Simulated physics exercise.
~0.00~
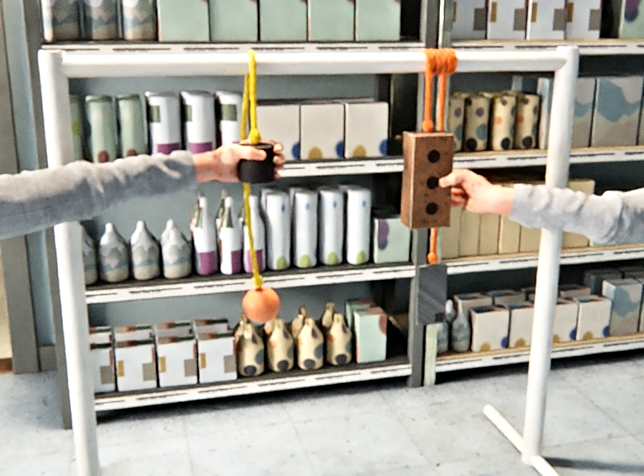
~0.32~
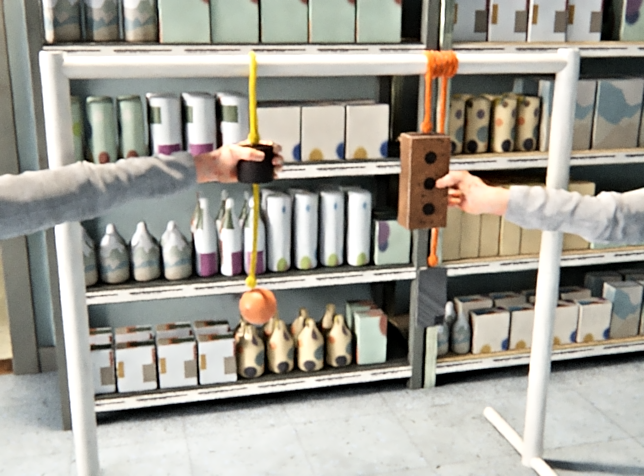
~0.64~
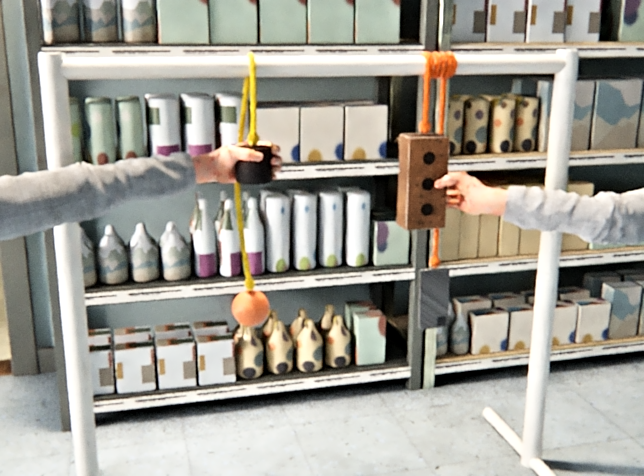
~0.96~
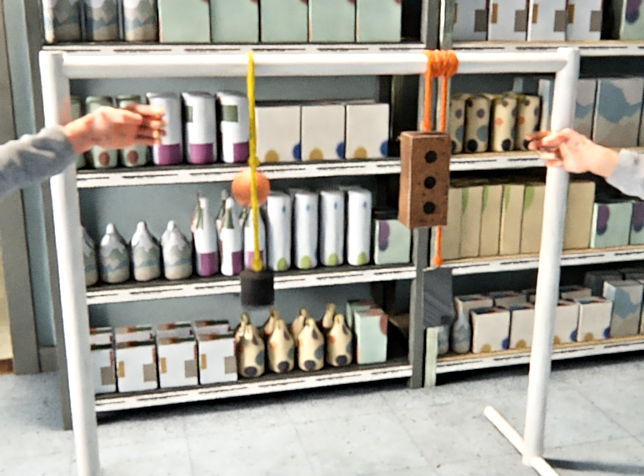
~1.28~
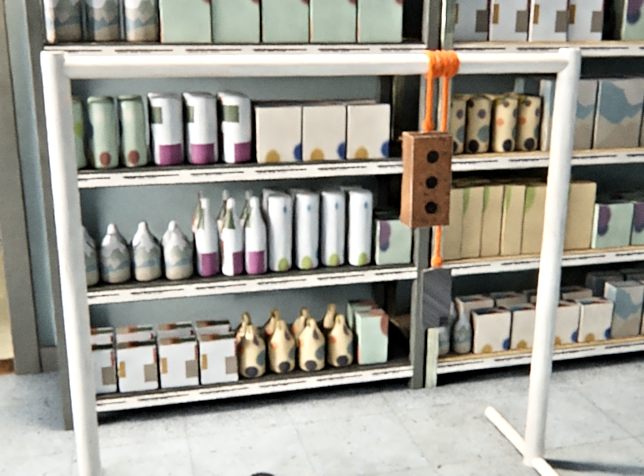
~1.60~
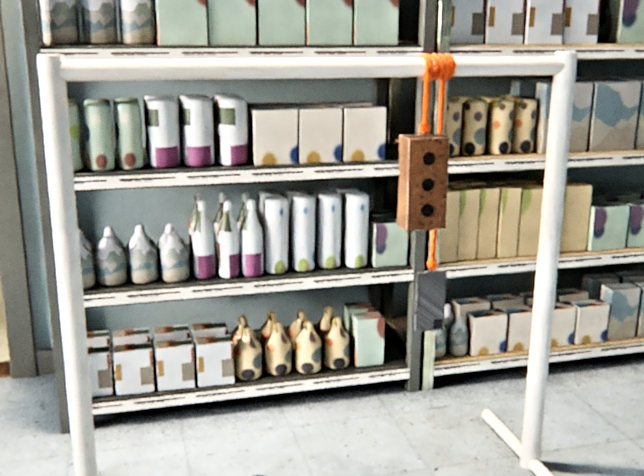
Two hands in grey sleeves reach in from either side of a white rail, seen from the front before shelves of bottles and boxes in a shop-like room. The left hand holds a black cylinder on a yellow rope draped over the rail, with an orange ball hanging lower, while the right holds a brown brick on an orange rope wound round the rail, above a dark grey block. Both hands let go and draw back. The cylinder drops as the ball rises, and then the yellow rope and its load leave the rail. The brick stays hanging at its height.
